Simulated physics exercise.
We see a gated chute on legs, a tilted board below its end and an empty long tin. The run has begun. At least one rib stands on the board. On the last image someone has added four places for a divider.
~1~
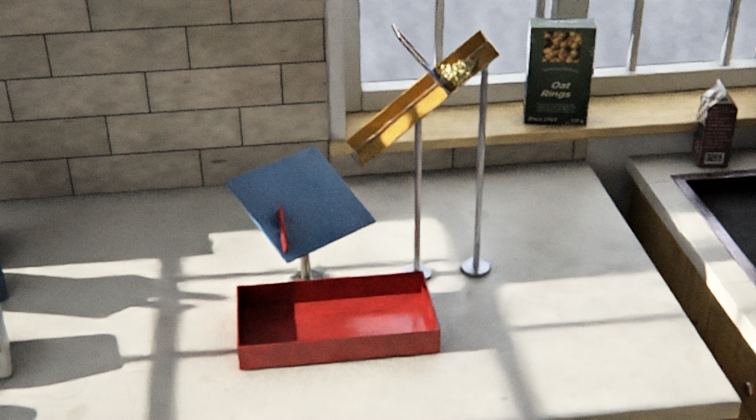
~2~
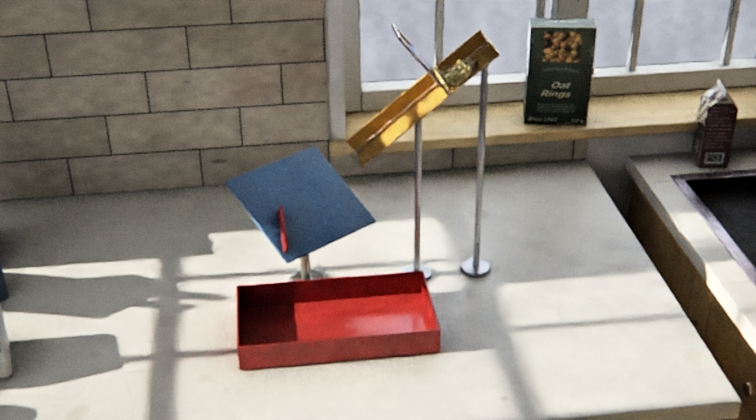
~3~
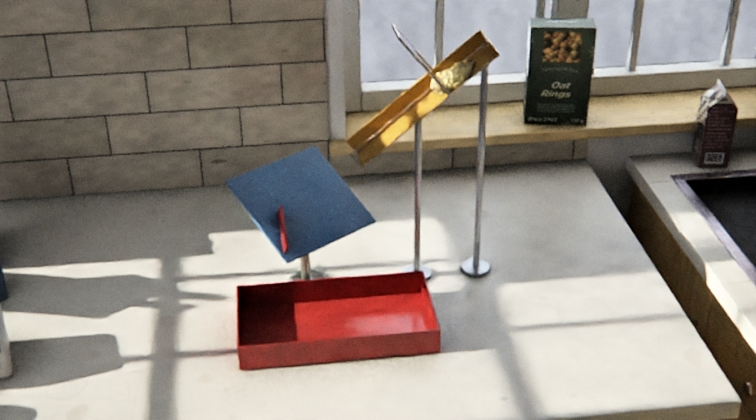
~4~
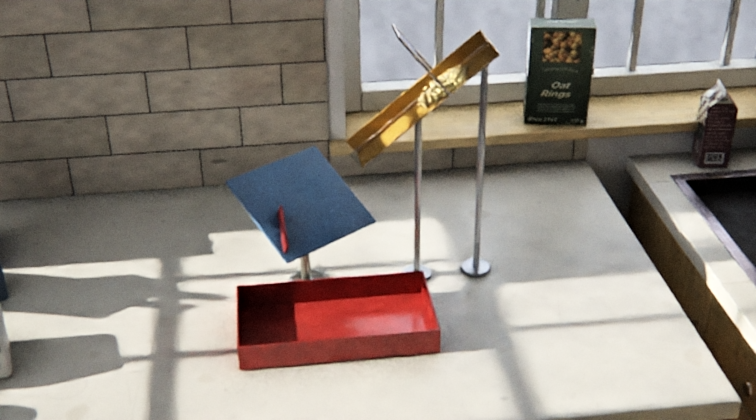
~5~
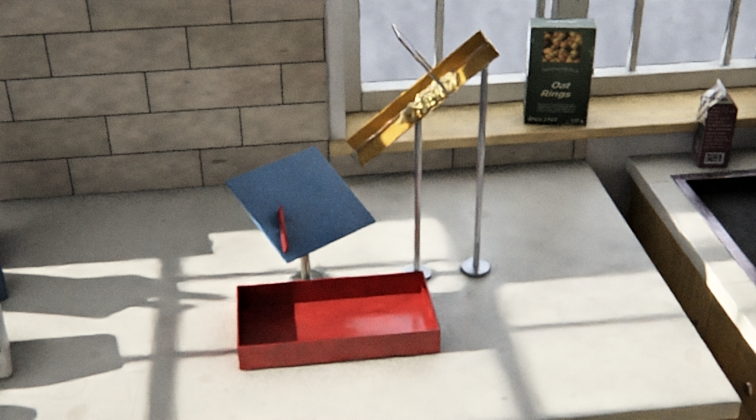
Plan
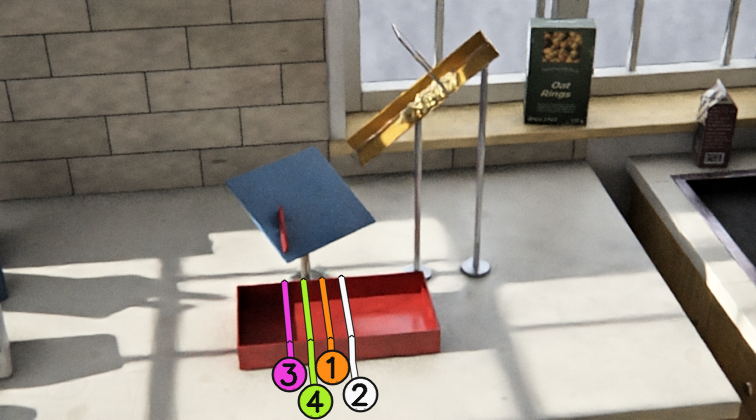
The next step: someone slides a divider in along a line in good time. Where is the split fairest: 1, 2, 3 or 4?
I would pick line 1.
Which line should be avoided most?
Here it is line 3.
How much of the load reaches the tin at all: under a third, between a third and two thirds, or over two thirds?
Over two thirds.
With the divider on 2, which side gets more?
The left side.
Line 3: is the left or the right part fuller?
More lands on the right.
On the marked copy, line 1 crosses the front rim at (330, 339); line 2 crosses the front rim at (351, 337); line 3 crosses the front rim at (289, 342); line 4 crosses the front rim at (310, 341).
With 1, of what is caught, close to two thirds on the left of the divider, close to a third on the right.
With 2, of what is caught, the bulk on the left of the divider, close to a quarter on the right.
With 3, of what is caught, a small share on the left of the divider, all but a few on the right.
With 4, of what is caught, close to a quarter on the left of the divider, the bulk on the right.
